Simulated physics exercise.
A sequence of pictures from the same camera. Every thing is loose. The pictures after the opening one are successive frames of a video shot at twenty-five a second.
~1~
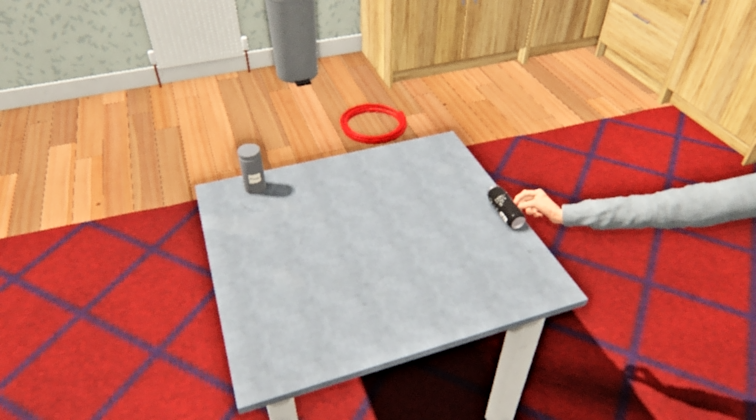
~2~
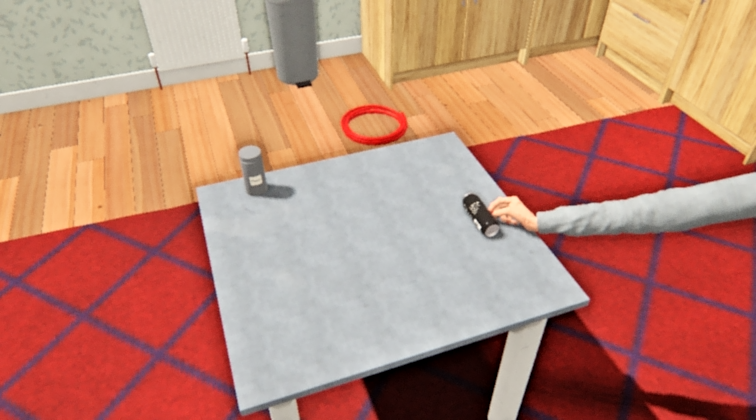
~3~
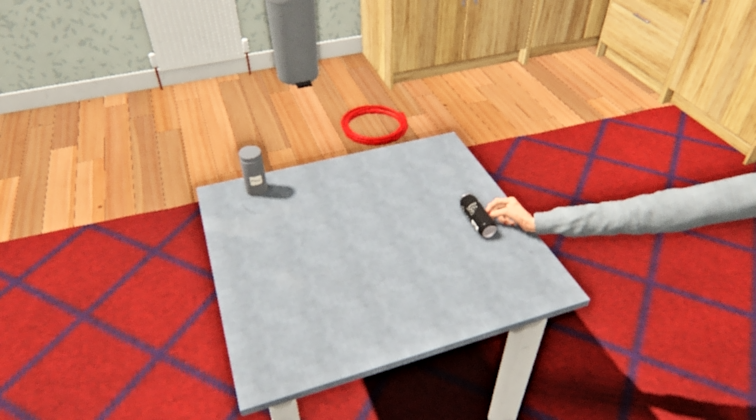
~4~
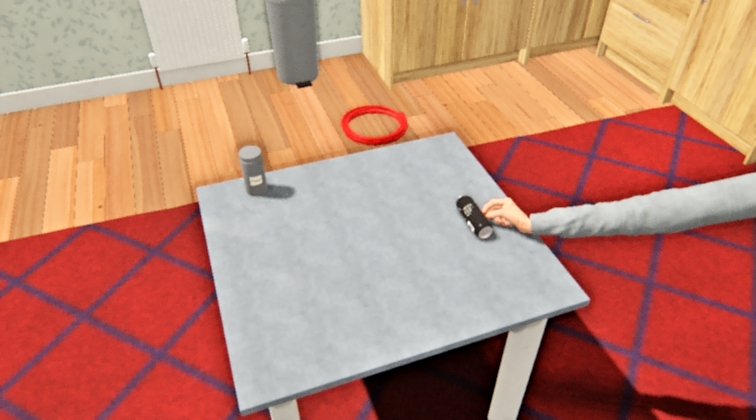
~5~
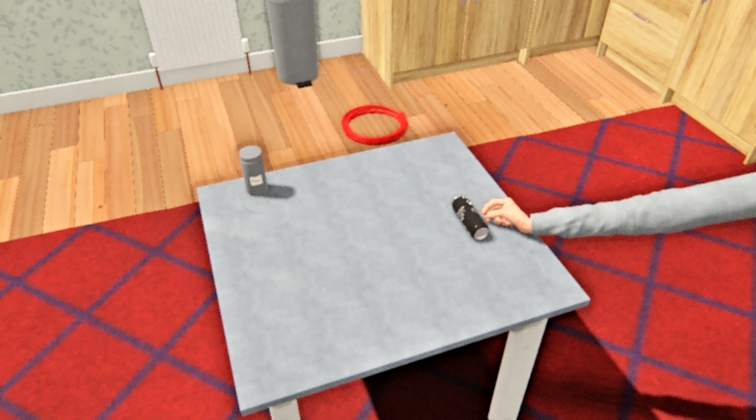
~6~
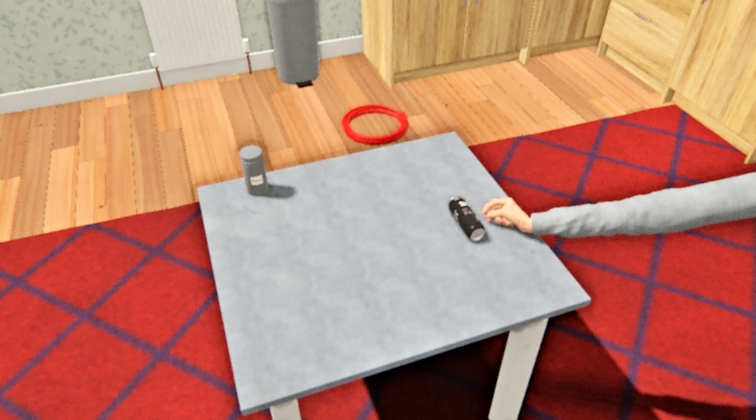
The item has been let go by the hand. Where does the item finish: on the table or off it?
On the table.
Then, 0.10 s after the last picture, black can rolled about its own width near (457, 221).
Then, 0.30 s after the last picture, black can rolled well along near (441, 225).
Then, 0.60 s after the last picture, black can rolled well along near (428, 228).
At rest, moved from the start, black can. Seen from the same camera at the end, black can near (426, 229).
